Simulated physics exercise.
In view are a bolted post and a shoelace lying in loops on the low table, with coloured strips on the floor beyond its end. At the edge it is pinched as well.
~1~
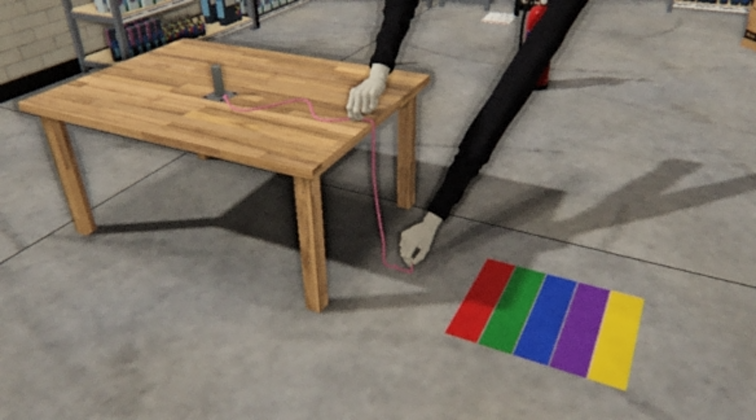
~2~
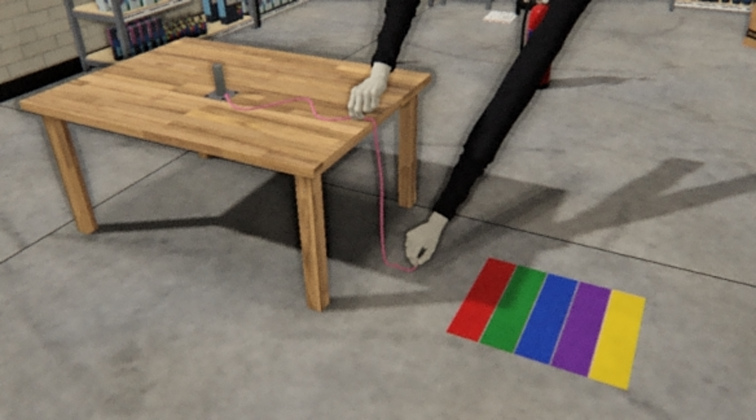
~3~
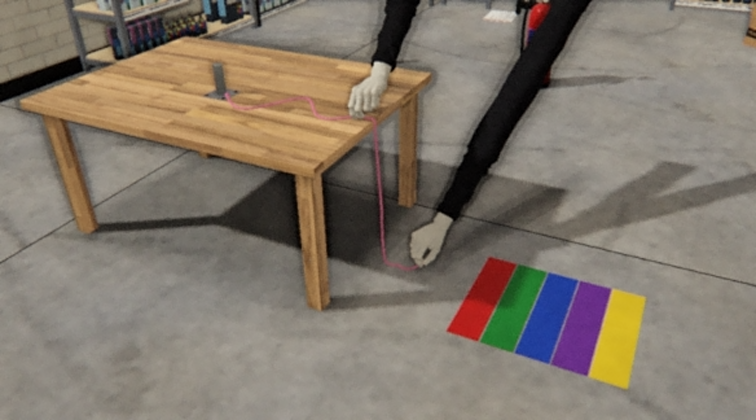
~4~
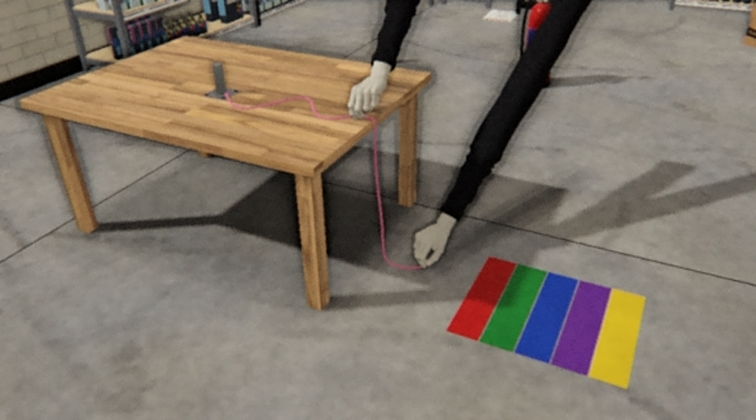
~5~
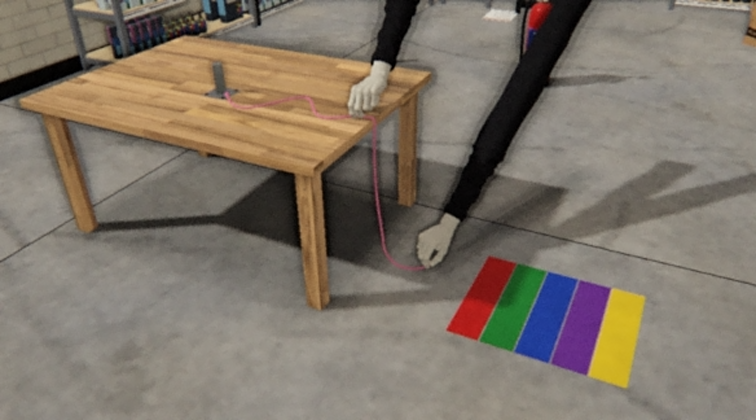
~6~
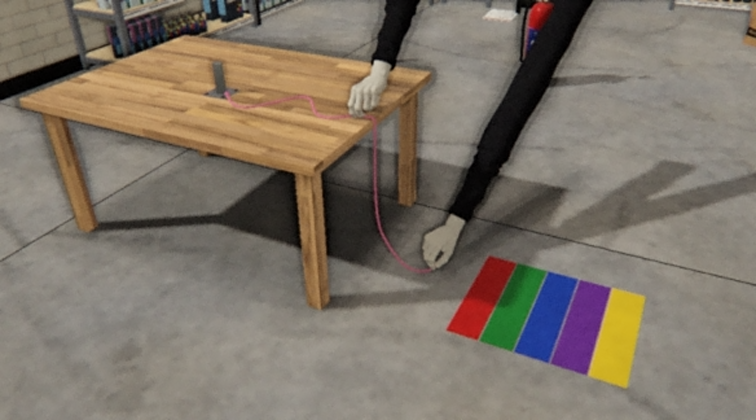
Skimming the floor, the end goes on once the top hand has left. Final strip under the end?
Purple.
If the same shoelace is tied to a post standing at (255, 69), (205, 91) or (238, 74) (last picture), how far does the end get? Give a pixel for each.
Roughly (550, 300), then (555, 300), then (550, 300).
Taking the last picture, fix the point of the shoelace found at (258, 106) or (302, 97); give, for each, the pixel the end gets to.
Estimated pixels: (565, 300), then (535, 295).
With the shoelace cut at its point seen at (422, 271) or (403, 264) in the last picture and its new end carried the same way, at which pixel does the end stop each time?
First try near (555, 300), second near (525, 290).
Soon after, end near (518, 290); over green.
Then, end near (556, 300); over blue.
At full stretch, end near (581, 307); over purple. The end stops over the purple strip.
